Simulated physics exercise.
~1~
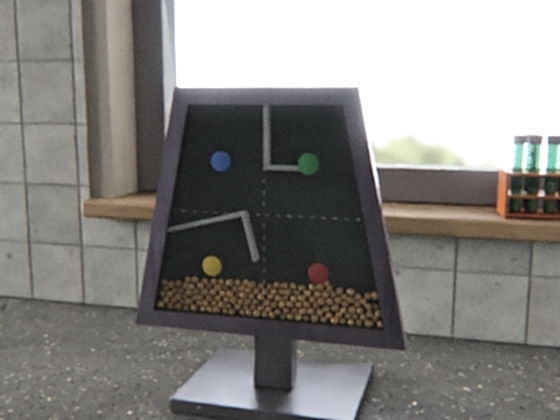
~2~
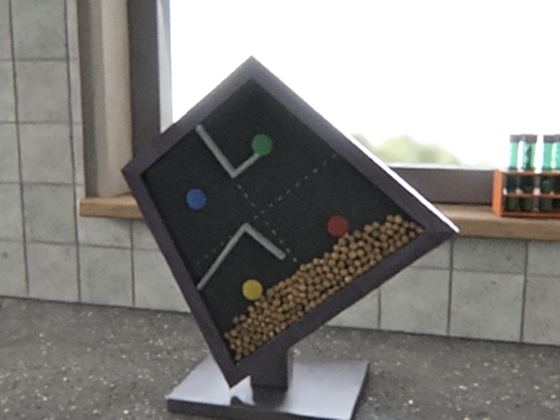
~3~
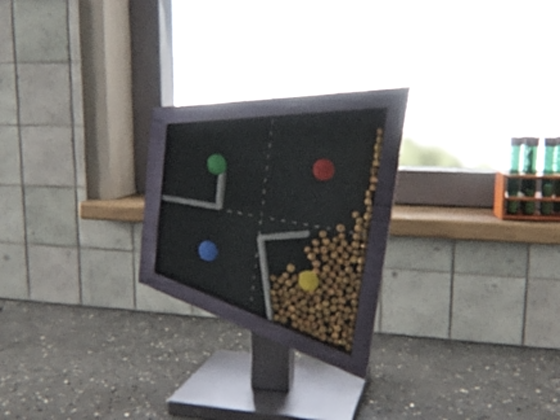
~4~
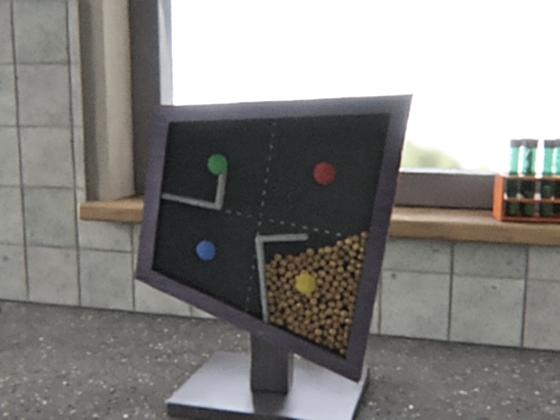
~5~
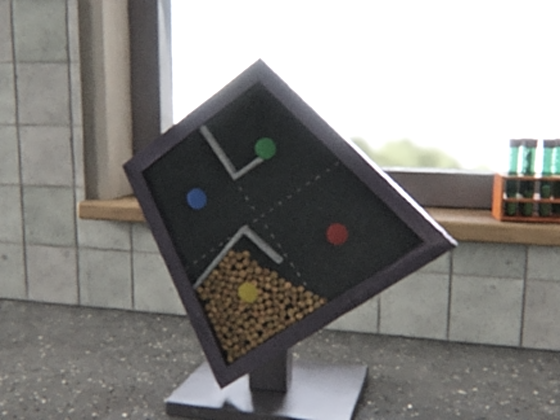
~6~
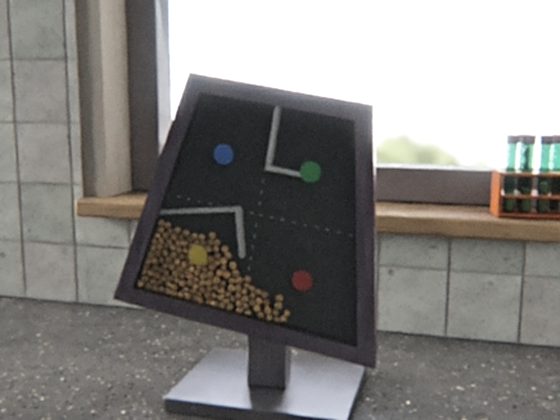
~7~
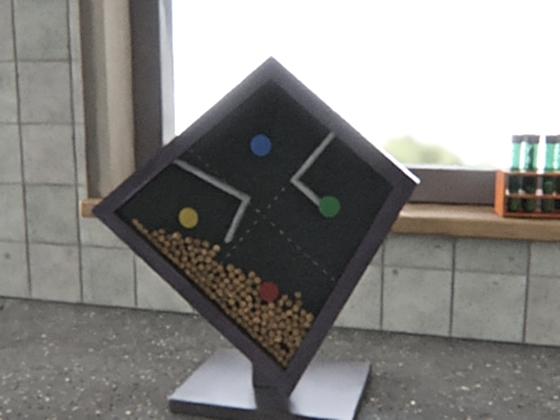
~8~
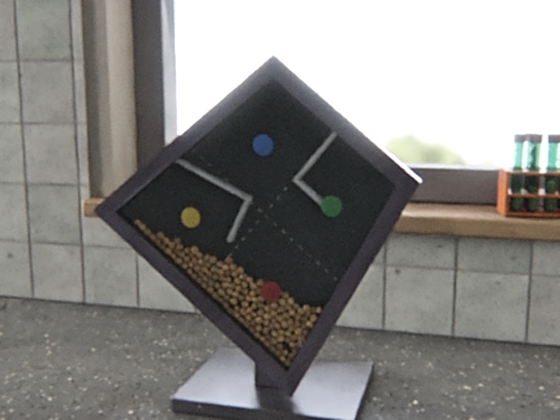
A dark, tilting case of small wooden beads turned anticlockwise, sending them sliding right and piling around the yellow sticker, then swung back clockwise past level until they spilled down the lower left side and settled mostly around the red sticker.
